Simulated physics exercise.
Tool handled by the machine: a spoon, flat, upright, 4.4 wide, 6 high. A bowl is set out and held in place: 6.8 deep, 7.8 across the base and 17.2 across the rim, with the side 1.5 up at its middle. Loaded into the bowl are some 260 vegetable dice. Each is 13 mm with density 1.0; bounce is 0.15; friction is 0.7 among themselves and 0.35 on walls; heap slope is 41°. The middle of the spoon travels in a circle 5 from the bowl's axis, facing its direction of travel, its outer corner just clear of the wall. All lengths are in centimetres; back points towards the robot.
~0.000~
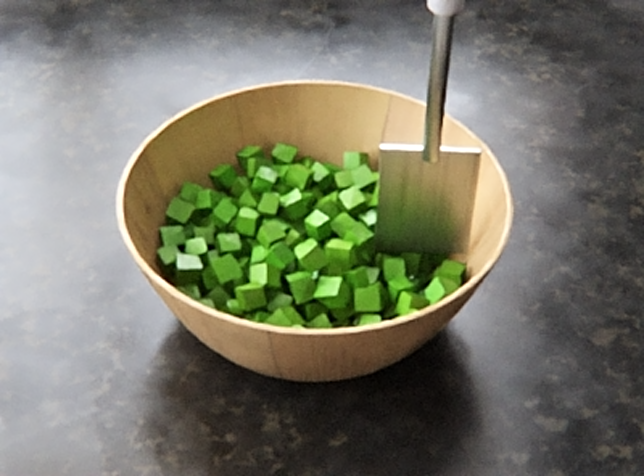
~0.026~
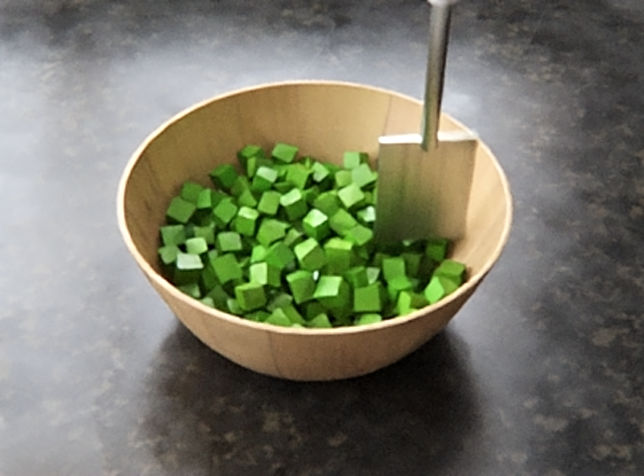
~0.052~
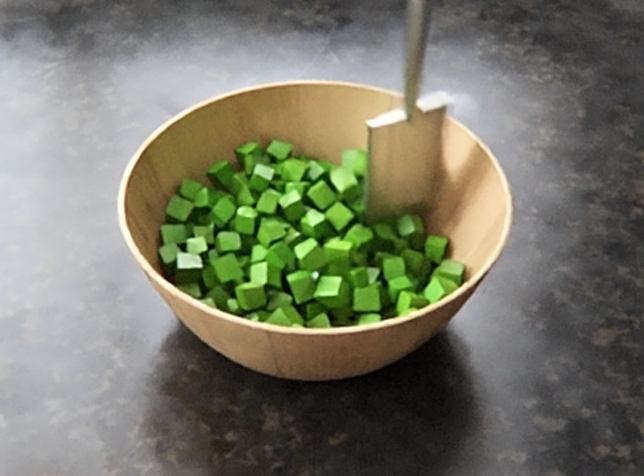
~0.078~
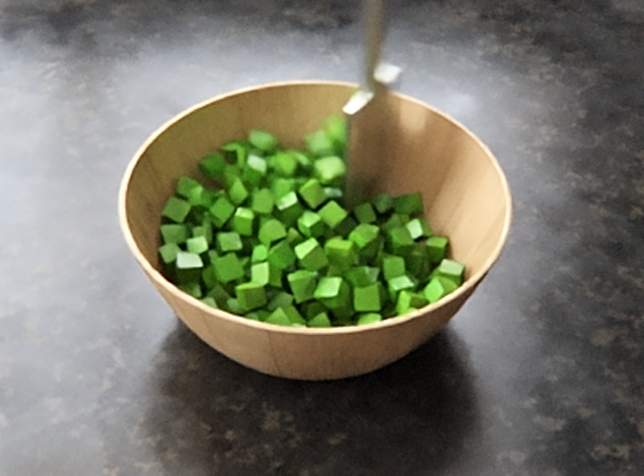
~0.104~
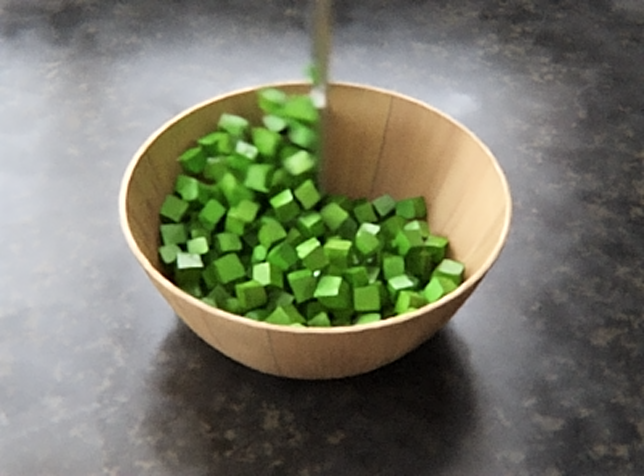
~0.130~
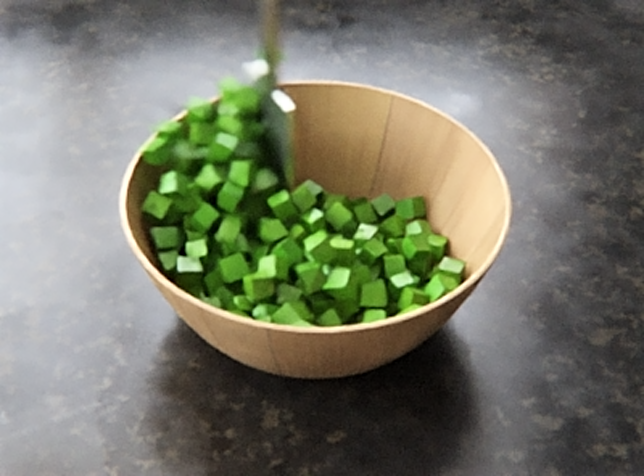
A pale wooden bowl filled with bright green cubes sits on a mottled dark grey countertop, seen from above at an angle by a still camera. A flat, square-edged metal spatula on a slim upright handle stands in the cubes at the bowl's right side. The blade turns as it sweeps around the back towards the left, pushing the cubes into a heap against the left rear wall.
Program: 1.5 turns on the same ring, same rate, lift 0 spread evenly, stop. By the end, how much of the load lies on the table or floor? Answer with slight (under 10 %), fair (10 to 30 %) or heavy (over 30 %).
Heavy.
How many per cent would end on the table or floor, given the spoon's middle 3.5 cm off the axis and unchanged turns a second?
Then about 50 per cent.
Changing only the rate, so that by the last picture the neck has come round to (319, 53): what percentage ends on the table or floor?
It works out to roughly 40 percent.
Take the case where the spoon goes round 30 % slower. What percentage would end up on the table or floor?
Estimated share: Near 35 %.
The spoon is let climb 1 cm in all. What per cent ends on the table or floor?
Around 35 %.
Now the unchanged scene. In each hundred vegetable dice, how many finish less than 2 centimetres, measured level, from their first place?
I'd put it at about 5 in a hundred.
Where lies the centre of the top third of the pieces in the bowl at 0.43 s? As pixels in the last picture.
I'd point to about (287, 137).
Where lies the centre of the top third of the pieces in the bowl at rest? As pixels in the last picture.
The centre sits around (275, 305) in the last picture.
By 0.28 s, 279° round, highest piece 11 above the table; 219 in the bowl, 2 on the table or floor, 38 in flight or on the tool.
By 0.43 s, 78° round, highest piece 10 above the table; 169 in the bowl, 48 on the table or floor, 42 in flight or on the tool.
By 0.70 s, 180° round, highest piece 6 above the table; 142 in the bowl, 117 on the table or floor.
By 1.40 s, 180° round, highest piece 6 above the table; 142 in the bowl, 117 on the table or floor.
Final count, 142 in the bowl, 117 on the table or floor. That is 45 % on the table or floor.
